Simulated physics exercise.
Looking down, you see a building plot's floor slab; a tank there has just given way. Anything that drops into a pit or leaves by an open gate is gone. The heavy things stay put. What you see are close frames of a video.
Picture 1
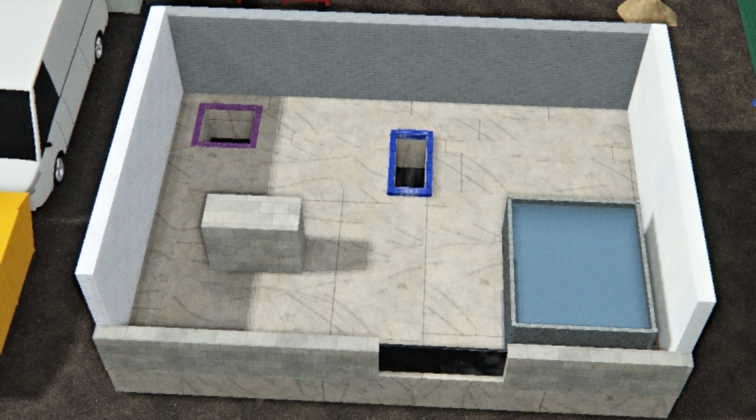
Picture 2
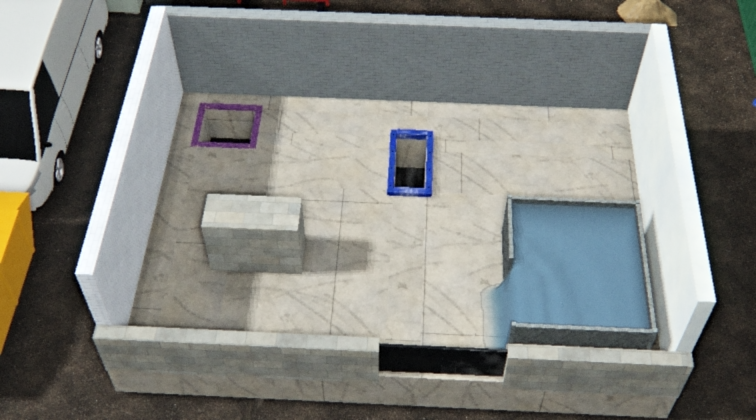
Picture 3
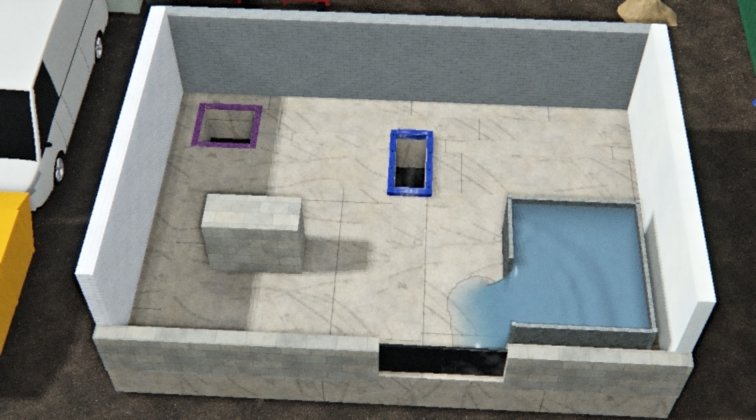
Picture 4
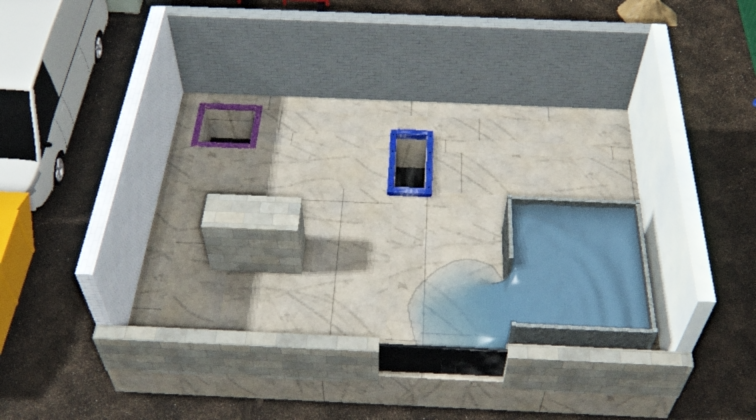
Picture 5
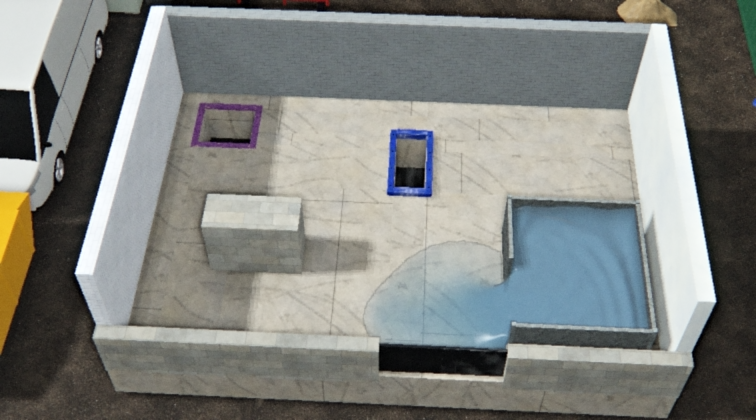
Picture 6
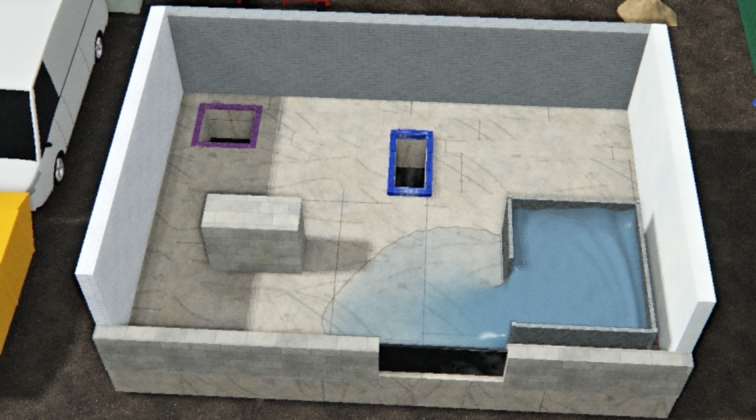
In this clip, seen from above, a tank in the right corner of a walled concrete floor opens on its left side, and blue water pours through the gap, spreading leftward across the slab in a widening, rounded sheet.
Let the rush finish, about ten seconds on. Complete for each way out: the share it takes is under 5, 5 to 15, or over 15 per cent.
Completed: For the gate it is under 5 per cent; for the purple pit it is over 15 per cent; for the blue pit it is under 5 per cent.
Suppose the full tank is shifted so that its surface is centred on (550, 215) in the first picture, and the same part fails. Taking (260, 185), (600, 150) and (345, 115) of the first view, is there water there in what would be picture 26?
Going through the three spots, I'd say swamped, high and dry, high and dry.
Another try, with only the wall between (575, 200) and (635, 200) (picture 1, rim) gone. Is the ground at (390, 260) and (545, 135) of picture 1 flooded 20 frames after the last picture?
Waterless, submerged.
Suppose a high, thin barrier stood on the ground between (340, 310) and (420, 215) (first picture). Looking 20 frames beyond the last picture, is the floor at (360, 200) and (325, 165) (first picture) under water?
In the listed order, the first spot is spared and the second is spared.
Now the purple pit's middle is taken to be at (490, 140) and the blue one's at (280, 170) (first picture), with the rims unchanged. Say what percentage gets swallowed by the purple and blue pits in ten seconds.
Roughly, in per cent: Purple 10, blue 4.
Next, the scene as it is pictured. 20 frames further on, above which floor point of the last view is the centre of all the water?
At about (385, 281).
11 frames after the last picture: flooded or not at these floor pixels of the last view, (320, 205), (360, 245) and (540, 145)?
Drenched; drenched; left dry.
A moment on, water covers 35 % of the floor; the gate 0 %, the purple pit 0 %, the blue pit 0 %.
Next, water covers 40 % of the floor; the gate 0 %, the purple pit 0 %, the blue pit 0 %.
Then, water covers 60 % of the floor; the gate 0 %, the purple pit 3 %, the blue pit 0 %.
Later, water covers 70 % of the floor; the gate 0 %, the purple pit 16 %, the blue pit 0 %.
In the end, water covers 95 % of the floor; the gate 0 %, the purple pit 31 %, the blue pit 0 %.
